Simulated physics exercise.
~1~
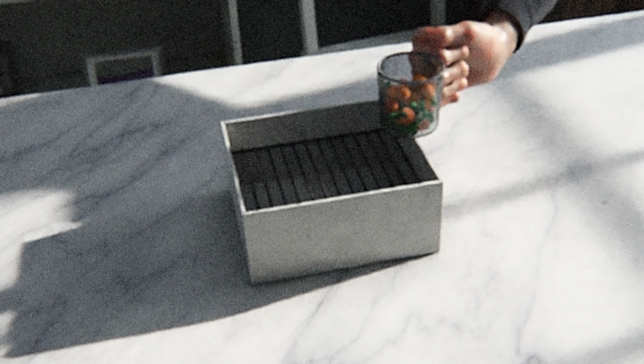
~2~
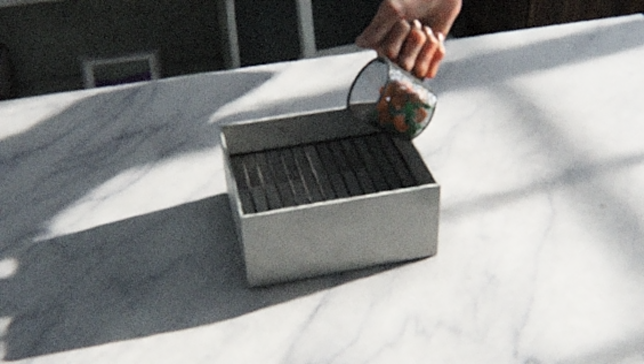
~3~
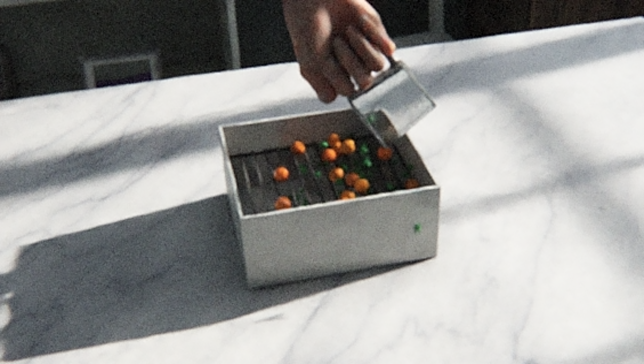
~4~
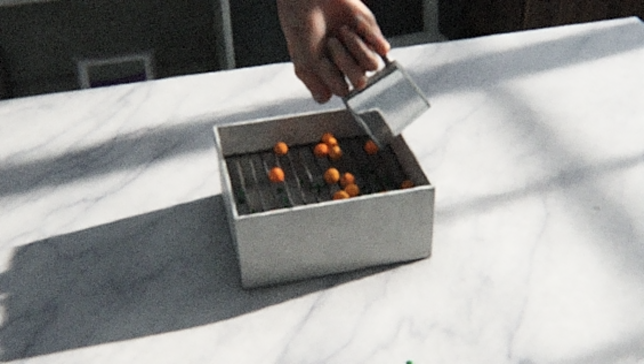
A hand tipping a glass of orange and green pieces over a wired box, orange ones staying on top, green ones dropping through.
